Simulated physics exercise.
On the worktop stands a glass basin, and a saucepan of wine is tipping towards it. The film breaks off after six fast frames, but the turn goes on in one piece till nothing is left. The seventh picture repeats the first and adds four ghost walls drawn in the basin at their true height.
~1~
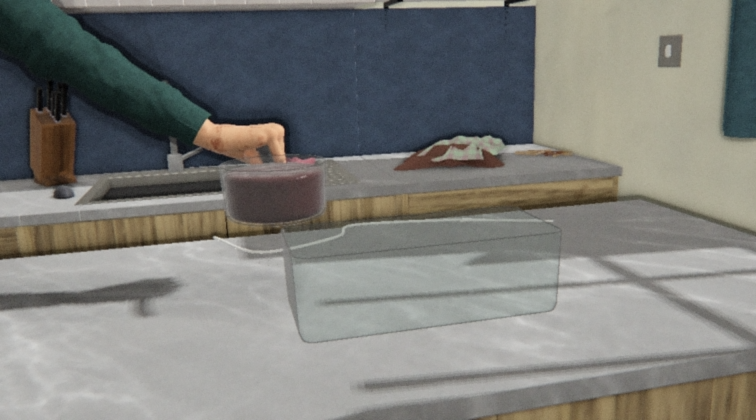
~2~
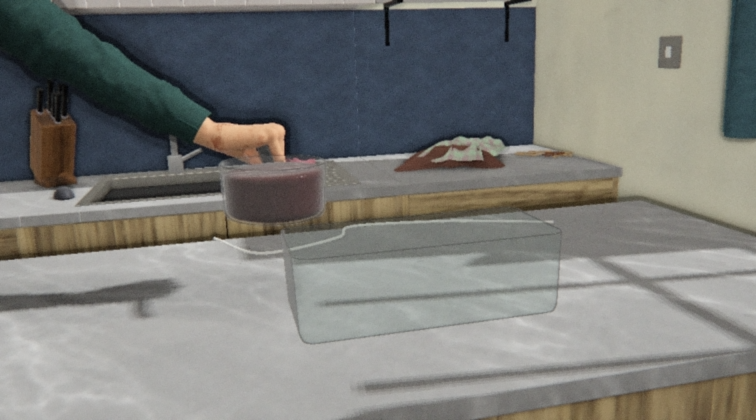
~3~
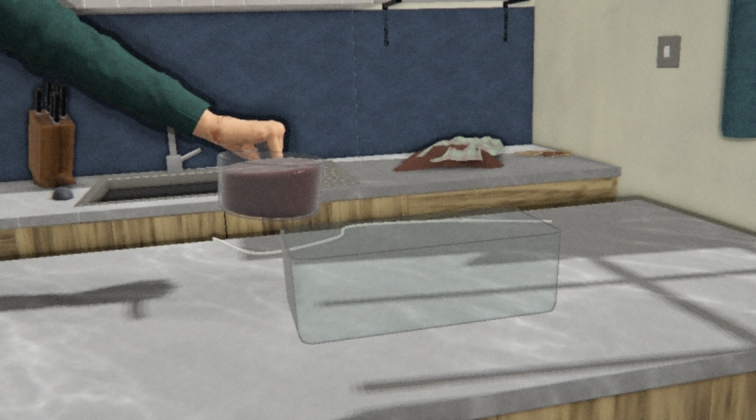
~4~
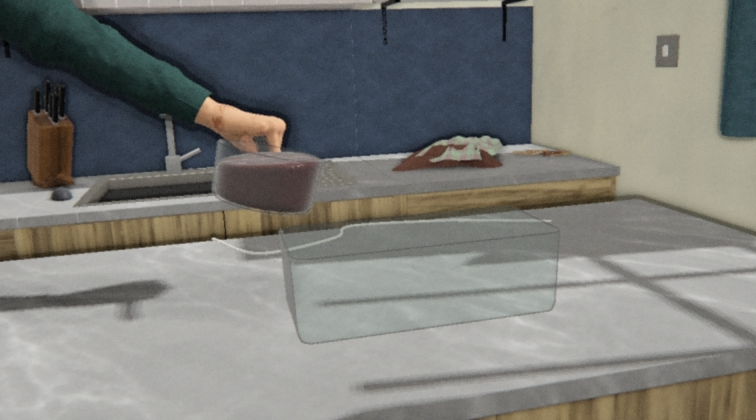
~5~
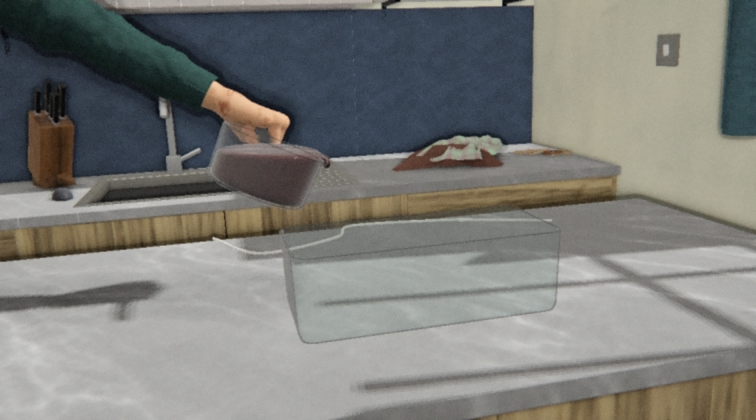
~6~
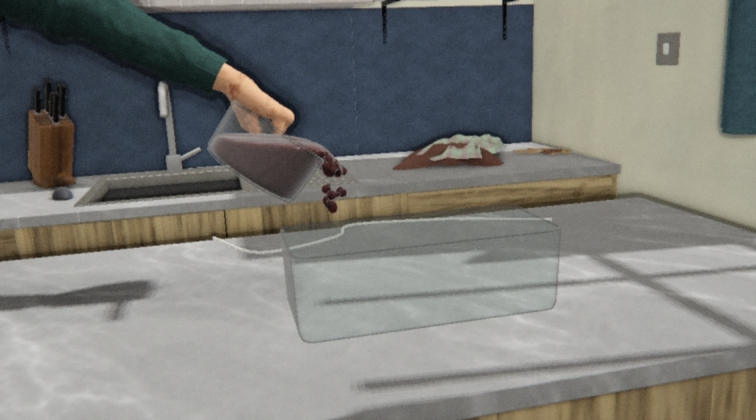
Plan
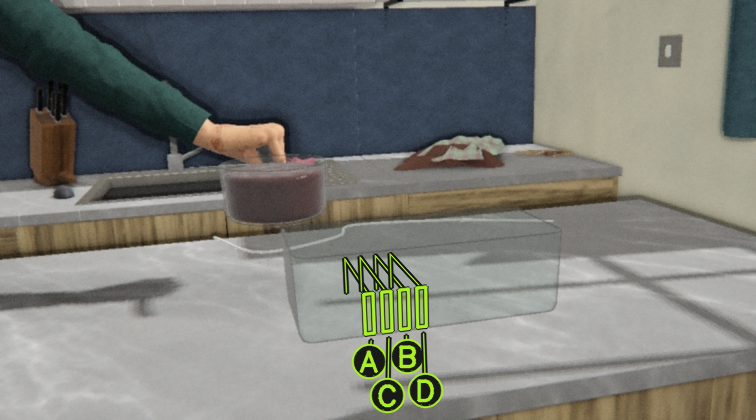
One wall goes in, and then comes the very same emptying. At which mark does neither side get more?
Place D.
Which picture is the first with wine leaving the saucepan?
Picture 5.
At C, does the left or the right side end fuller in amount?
The right one.
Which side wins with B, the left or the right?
More ends on the right.
On the marked copy, A at (371, 340); B at (406, 335); C at (388, 338); D at (423, 333).
For place A, about 4 % ends left of the wall and 95 % right of it.
For place B, about 17 % ends left of the wall and 83 % right of it.
For place C, about 6 % ends left of the wall and 93 % right of it.
For place D, about 48 % ends left of the wall and 50 % right of it.
